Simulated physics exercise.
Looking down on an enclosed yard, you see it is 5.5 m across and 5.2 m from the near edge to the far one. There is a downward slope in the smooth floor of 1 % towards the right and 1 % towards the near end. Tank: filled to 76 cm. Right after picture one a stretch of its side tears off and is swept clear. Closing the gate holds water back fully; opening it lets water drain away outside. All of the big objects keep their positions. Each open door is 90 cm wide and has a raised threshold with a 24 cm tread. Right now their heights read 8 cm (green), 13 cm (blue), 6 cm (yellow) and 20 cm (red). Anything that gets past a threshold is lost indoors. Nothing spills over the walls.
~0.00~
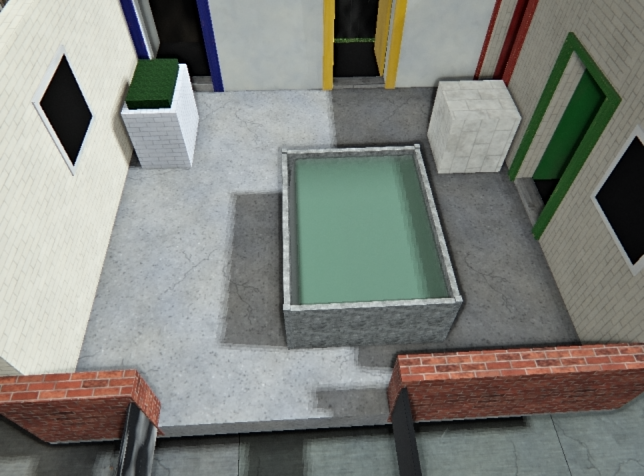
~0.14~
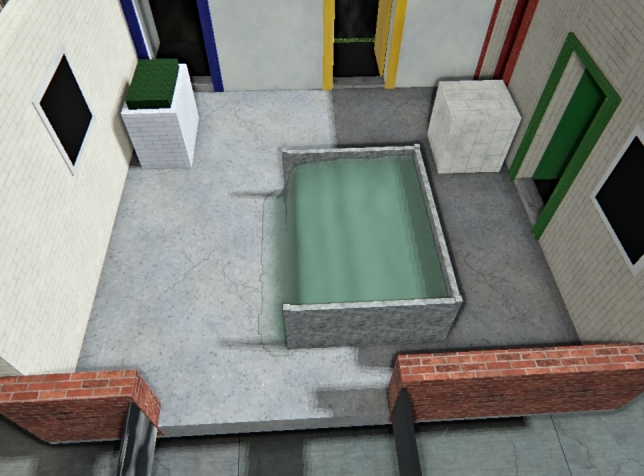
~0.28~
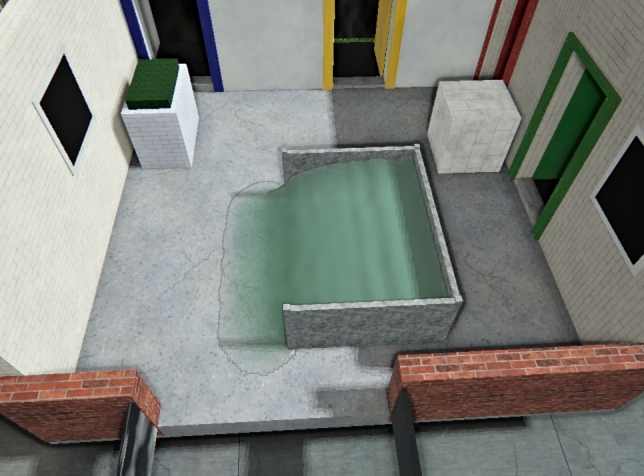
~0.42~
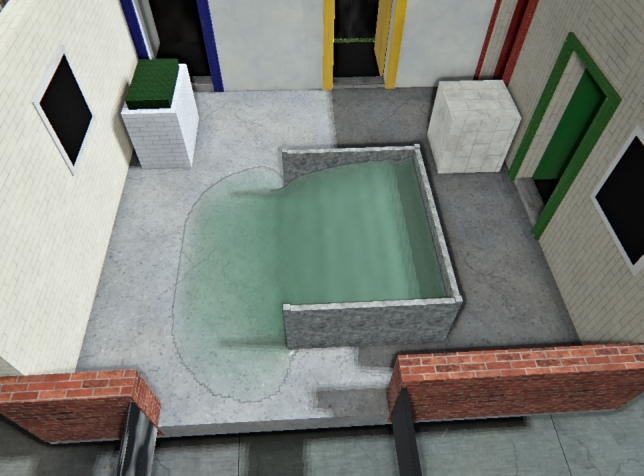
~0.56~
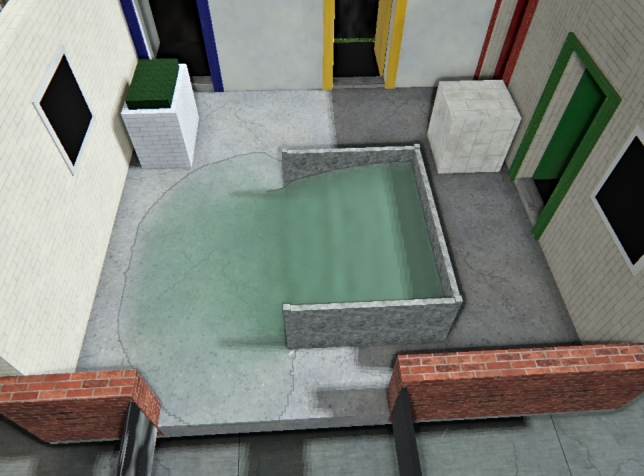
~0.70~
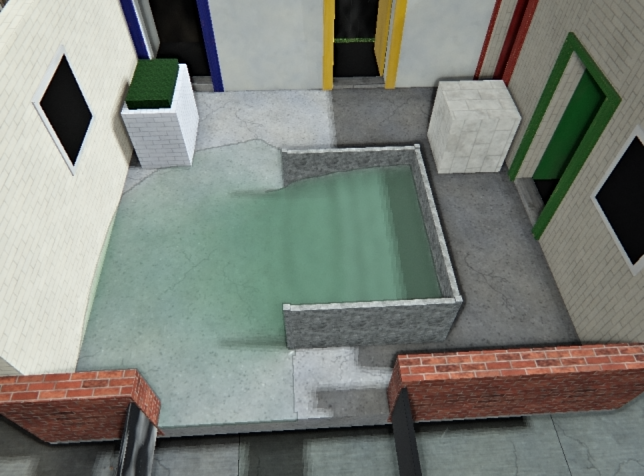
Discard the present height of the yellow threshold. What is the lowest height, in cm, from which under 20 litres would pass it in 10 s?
6 cm.
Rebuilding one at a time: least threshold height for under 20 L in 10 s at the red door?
The red one would have to be about 16 cm high.
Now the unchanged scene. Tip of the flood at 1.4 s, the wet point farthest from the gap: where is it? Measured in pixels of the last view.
At about (142, 119).
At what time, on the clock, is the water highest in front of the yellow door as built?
Approximately 5.0 s.
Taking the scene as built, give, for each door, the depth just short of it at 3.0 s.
Door by door in centimetres - green 0, blue 16, yellow 0, red 0.
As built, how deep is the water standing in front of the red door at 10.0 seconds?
Depth: Near 9.0 cm.
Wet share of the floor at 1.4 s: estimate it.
Some 35 in a hundred.
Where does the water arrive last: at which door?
Green.
After 1.4 s water covers 35 % of the floor, deepest (54 cm) near (72, 389); it has not reached the yellow door.
After 3.0 s water covers 55 % of the floor, deepest (27 cm) near (148, 98); it has not reached the yellow door.
After 10.0 s water covers 95 % of the floor, deepest (12 cm) near (556, 381); 7 cm at the yellow door, 19 litres in over its 6 cm threshold.
At the yellow door as built, the water arrived by 3.3 s and peaked near 10 cm at 5.2 s.
Run again over the same 10 s with other heights there, 30 litres in over 5 cm, 11 litres over 7 cm. The limit of 20 litres is kept from about 6 cm up.
